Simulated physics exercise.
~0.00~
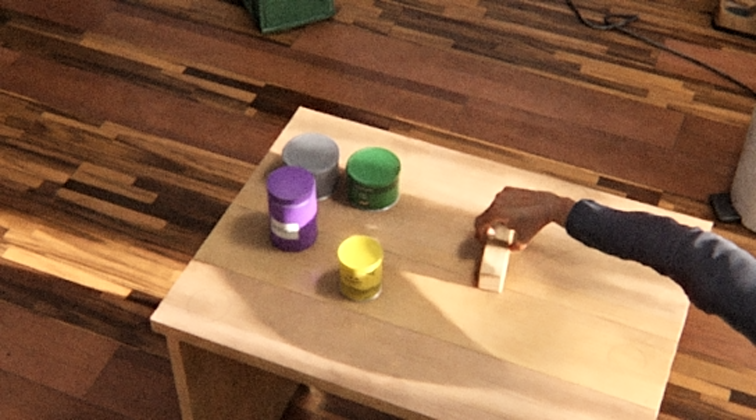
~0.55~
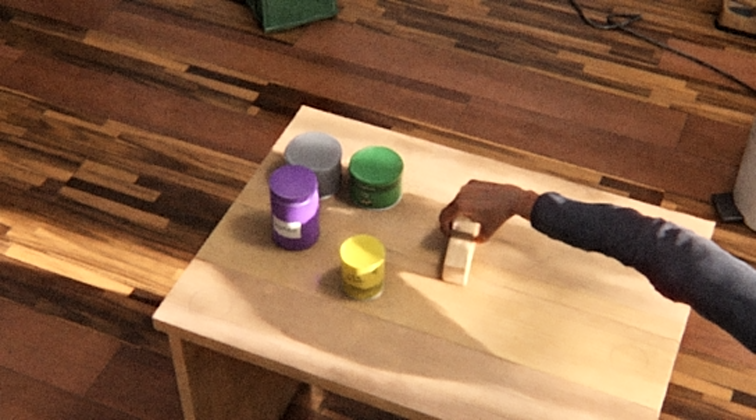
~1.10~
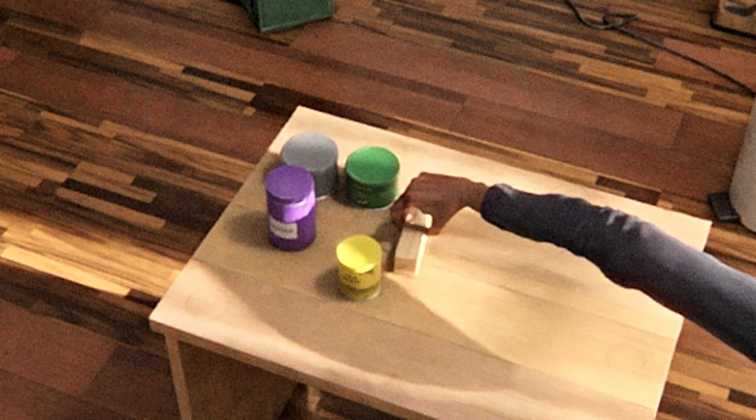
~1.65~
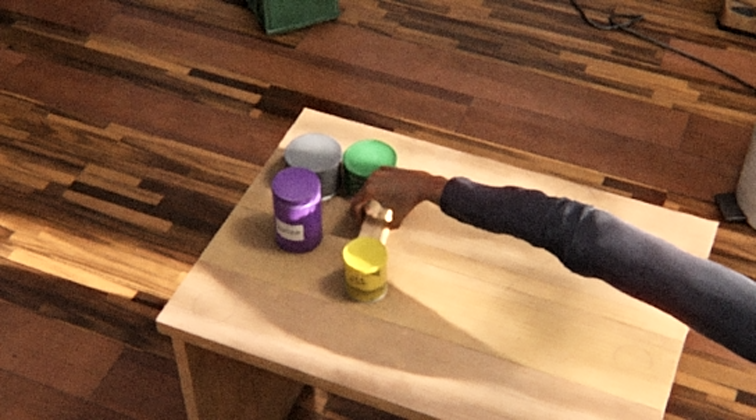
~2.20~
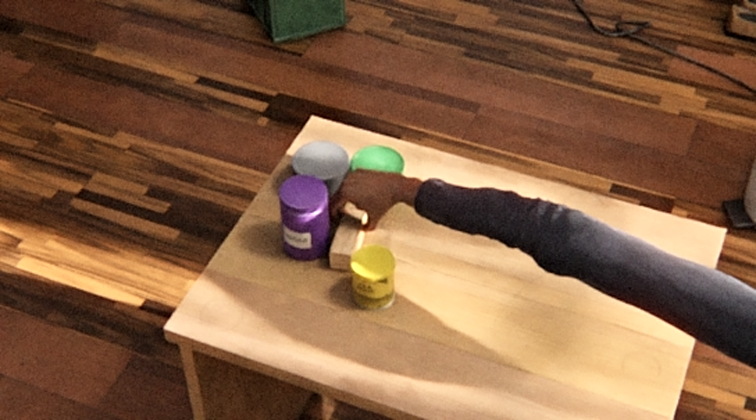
A hand in a dark sleeve slides a small wooden block leftward across a wooden table toward four containers, passing behind the yellow tin and in front of the green tub, and ends beside the purple jar, with all four still standing close to their original places.
